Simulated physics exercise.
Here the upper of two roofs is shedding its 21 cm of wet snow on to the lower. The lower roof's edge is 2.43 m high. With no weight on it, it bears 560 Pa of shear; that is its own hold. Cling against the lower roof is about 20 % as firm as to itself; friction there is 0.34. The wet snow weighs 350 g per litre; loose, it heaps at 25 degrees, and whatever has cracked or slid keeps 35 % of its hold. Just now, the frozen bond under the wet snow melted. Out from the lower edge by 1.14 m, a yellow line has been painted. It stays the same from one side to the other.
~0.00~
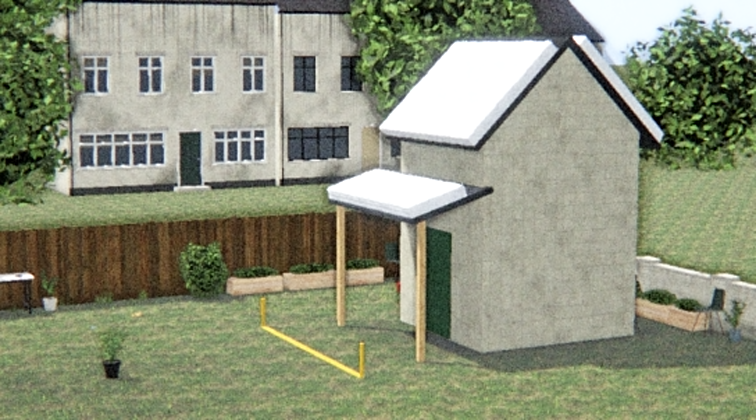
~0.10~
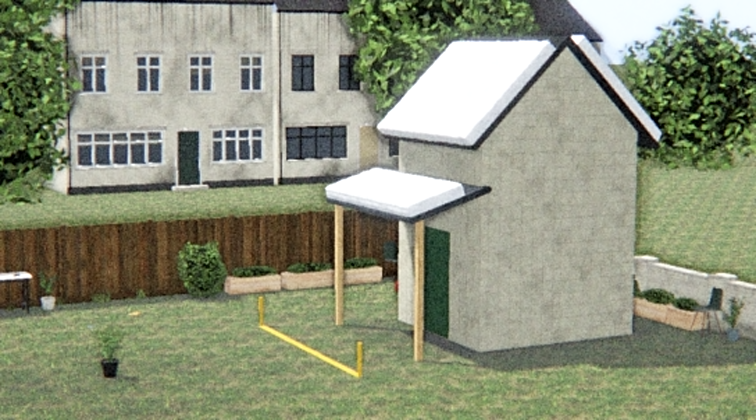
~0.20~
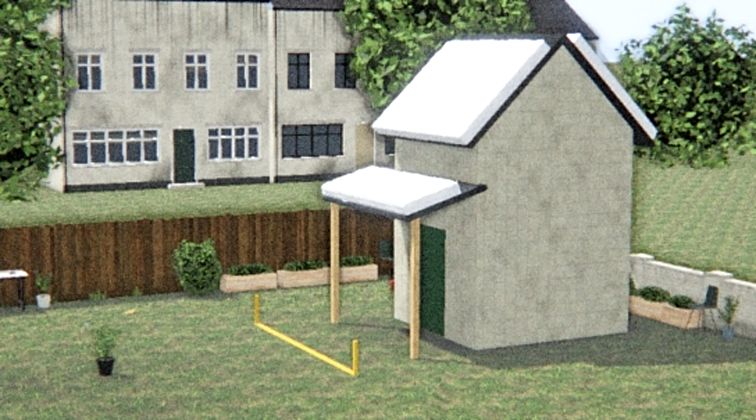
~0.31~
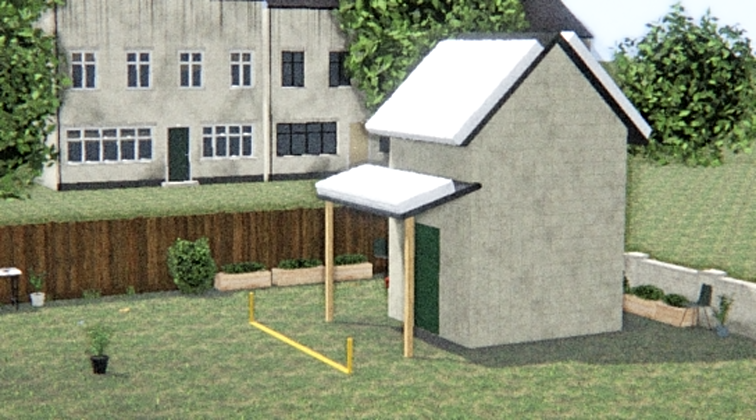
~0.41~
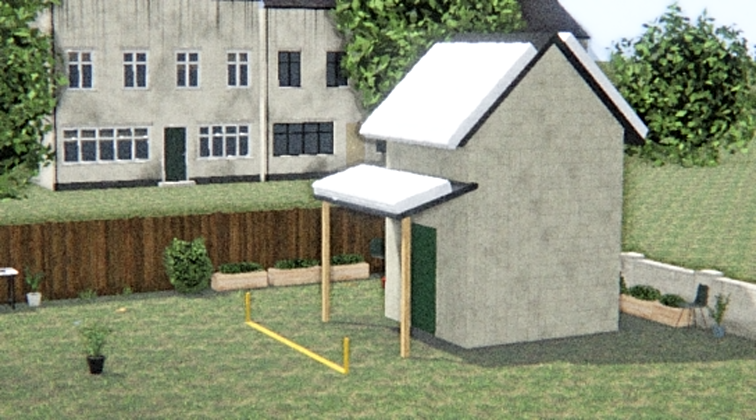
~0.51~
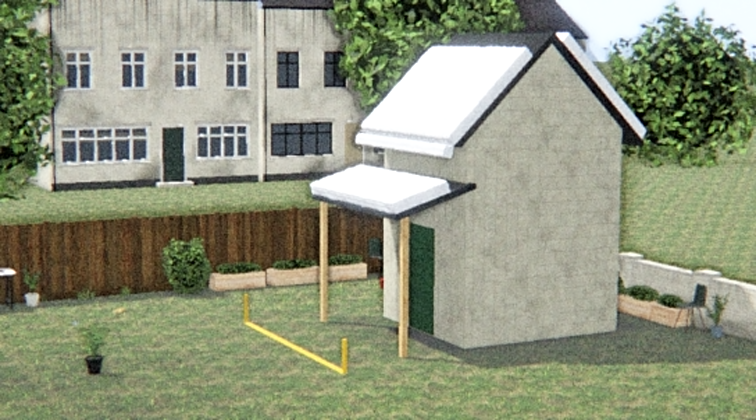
Thick white snow on a small stone building's upper roof sliding slightly down over its left edge, above a snow-covered porch roof.
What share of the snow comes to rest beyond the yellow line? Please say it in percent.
Roughly 41 per cent of it.
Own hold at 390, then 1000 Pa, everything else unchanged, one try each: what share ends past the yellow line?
You'd see 55 percent the first time and 20 percent the second.
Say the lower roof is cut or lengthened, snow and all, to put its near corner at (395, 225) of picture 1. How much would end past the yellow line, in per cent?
40 %.
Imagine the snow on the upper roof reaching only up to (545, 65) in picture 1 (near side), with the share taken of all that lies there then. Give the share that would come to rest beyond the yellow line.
I'd put it at around 35 percent.
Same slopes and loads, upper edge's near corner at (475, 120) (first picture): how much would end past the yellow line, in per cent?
It would then be around 55 percent.
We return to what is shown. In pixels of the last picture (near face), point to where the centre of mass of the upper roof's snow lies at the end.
Somewhere about (340, 342), I'd say.
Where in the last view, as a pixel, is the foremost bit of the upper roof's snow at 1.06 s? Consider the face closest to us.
Position: About (417, 190).
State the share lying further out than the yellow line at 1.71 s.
I'd say near 0 in a hundred.
By 1.06 s, none is below the lower edge and 0 % is past the line.
By 1.71 s, 6 % is below the lower edge and 0 % is past the line.
By 2.35 s, 63 % is below the lower edge and 29 % is past the line.
By 3.00 s, 72 % is below the lower edge and 41 % is past the line.
By 5.00 s, at the end, 85 % is below the lower edge and 41 % is past the line.
